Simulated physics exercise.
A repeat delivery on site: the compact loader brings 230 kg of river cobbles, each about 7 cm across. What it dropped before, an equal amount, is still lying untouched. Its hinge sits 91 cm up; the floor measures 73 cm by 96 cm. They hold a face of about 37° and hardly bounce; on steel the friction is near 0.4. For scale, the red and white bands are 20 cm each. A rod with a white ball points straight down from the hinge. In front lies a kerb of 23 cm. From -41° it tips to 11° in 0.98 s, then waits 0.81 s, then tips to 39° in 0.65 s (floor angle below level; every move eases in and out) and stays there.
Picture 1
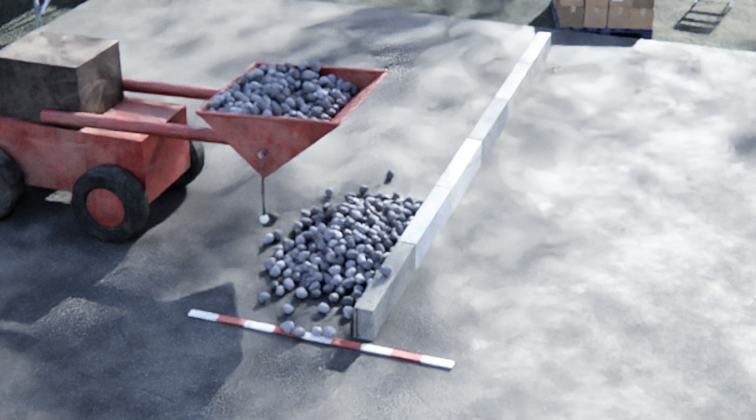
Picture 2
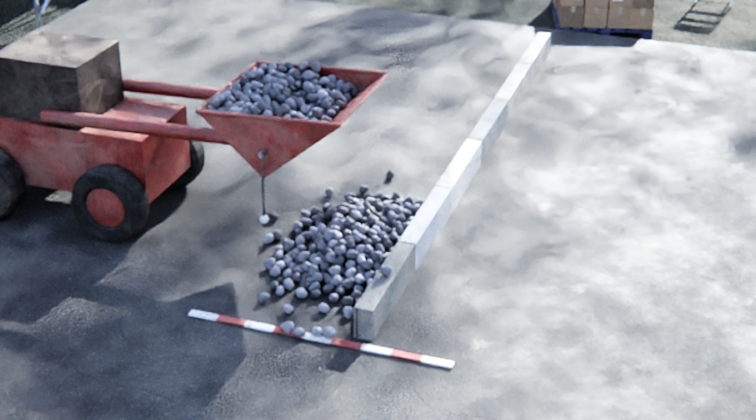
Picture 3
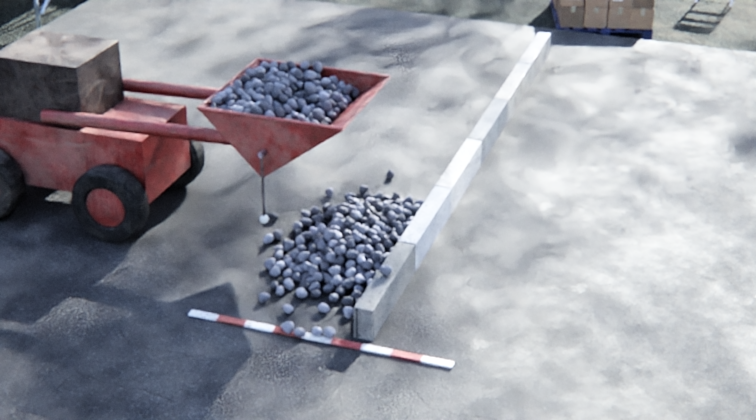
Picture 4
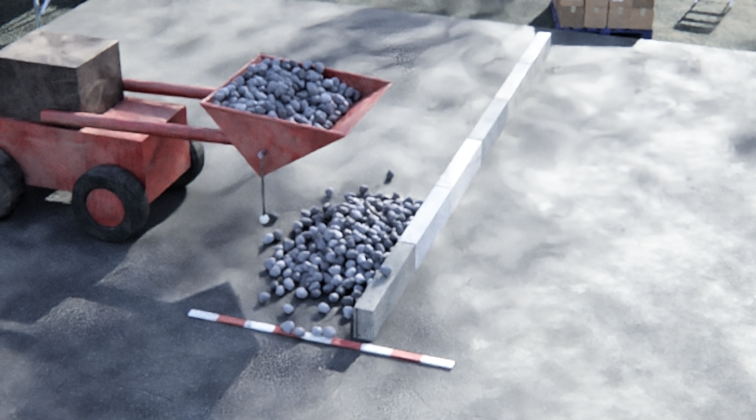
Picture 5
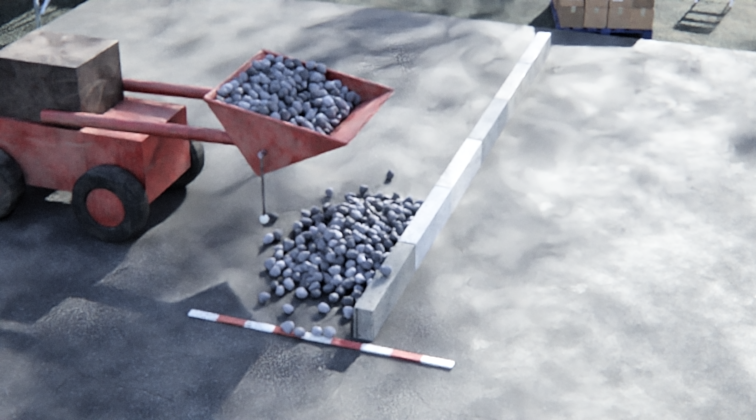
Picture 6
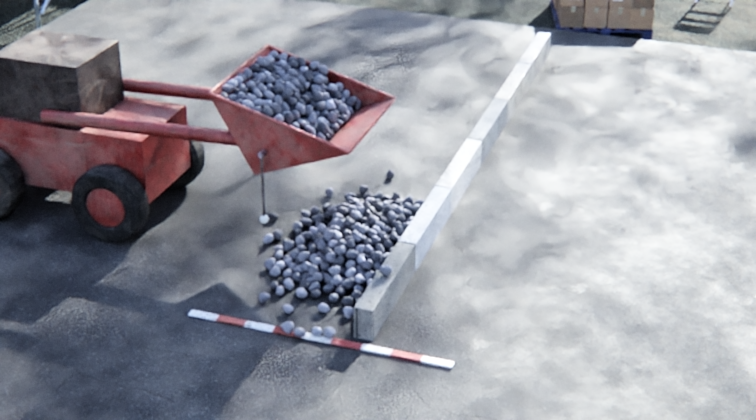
On a sunlit grey yard, a red loader holds a bucket of dark, rounded stones above a similar pile beside a pale kerb; the bucket slowly tilts forward, its right-hand lip lowering slightly, while the pile stays still.
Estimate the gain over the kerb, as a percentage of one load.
About 6 per cent.
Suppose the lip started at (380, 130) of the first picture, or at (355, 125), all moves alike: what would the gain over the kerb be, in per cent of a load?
About 50 and 25 per cent.
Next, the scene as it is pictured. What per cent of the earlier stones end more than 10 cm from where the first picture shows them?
Roughly 0 per cent of them.
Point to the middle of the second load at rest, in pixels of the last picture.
Around (375, 225).
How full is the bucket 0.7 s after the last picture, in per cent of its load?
It holds some 100 per cent.
Then, 0.3 s after the last picture the floor is at 3°; in per cent of one load, 100 in the bucket, 100 on this side of the kerb; the foremost stones are at (395, 255).
Then, 0.7 s after the last picture the floor is at 11°; in per cent of one load, 99 in the bucket, 101 on this side of the kerb; the foremost stones are at (395, 255).
Then, 2.5 s after the last picture the floor is at 39°; in per cent of one load, 3 in the bucket, 191 on this side of the kerb, 6 over the kerb; the foremost stones are at (503, 267).
Then, 4.9 s after the last picture the floor is at 39°; in per cent of one load, 0 in the bucket, 194 on this side of the kerb, 6 over the kerb; the foremost stones are at (503, 267). Net gain over the kerb, 6.
